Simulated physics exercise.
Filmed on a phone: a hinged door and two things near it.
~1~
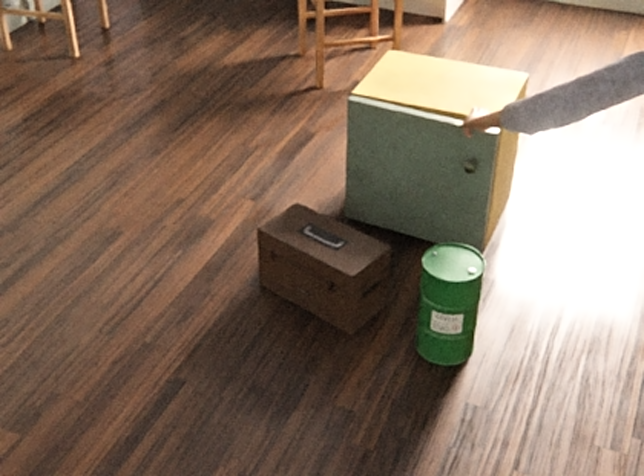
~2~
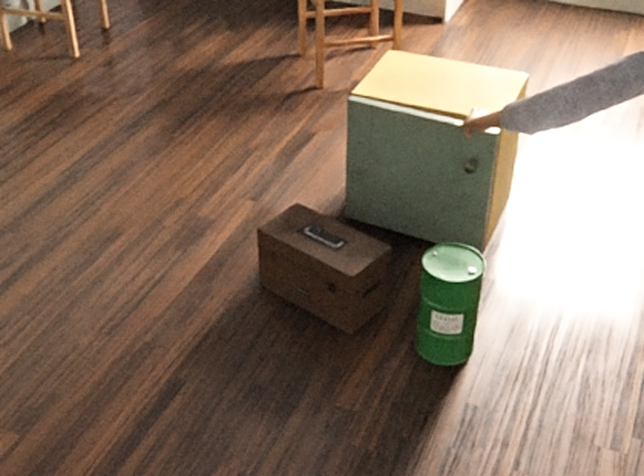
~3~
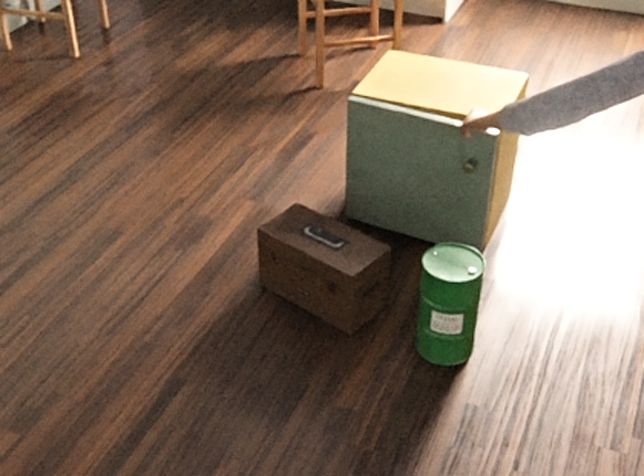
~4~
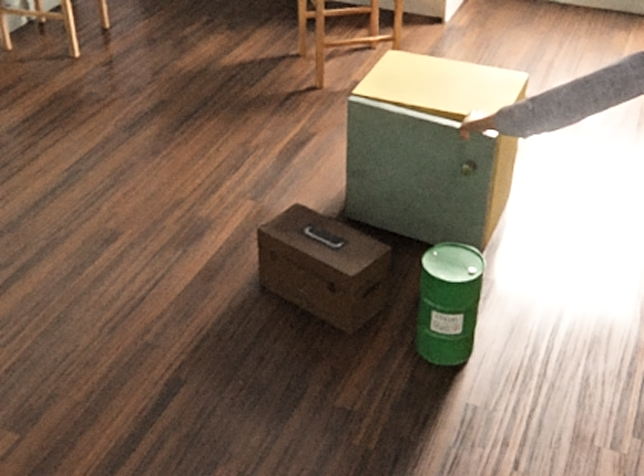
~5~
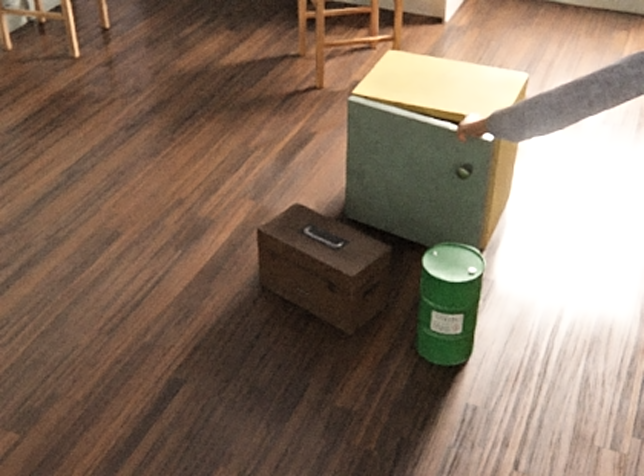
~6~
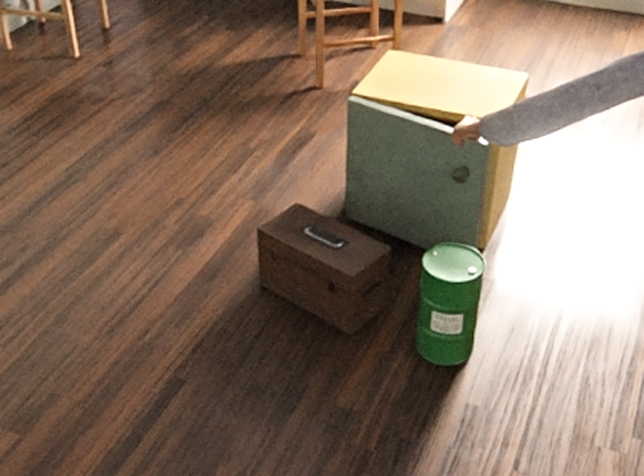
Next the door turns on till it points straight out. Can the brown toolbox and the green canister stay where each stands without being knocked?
As it turns out, the brown toolbox gets knocked, the green canister escapes contact.
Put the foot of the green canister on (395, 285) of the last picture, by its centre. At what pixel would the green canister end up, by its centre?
Near (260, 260).
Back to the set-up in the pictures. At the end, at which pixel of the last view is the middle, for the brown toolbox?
Around (241, 261).
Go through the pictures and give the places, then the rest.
Door 4° open; brown toolbox (323, 266); green canister (449, 304); door (414, 180), in the first picture.
Door 4° open; green canister (449, 305); door (414, 180), in the second picture.
Door 5° open; brown toolbox (323, 267); door (414, 180), in the third picture.
Door 7° open; green canister (449, 305); door (413, 181), in the fourth picture.
Door 10° open; brown toolbox (323, 267); door (411, 183), in the fifth picture.
Door 13° open; brown toolbox (323, 267); green canister (449, 305); door (409, 185), in the sixth picture.
Then, 1.70 s on from there, door 65° open; brown toolbox displaced a little near (290, 266); green canister at rest near (449, 305).
In the end, the brown toolbox gets shoved, near (241, 261); the green canister stays untouched, near (449, 305).
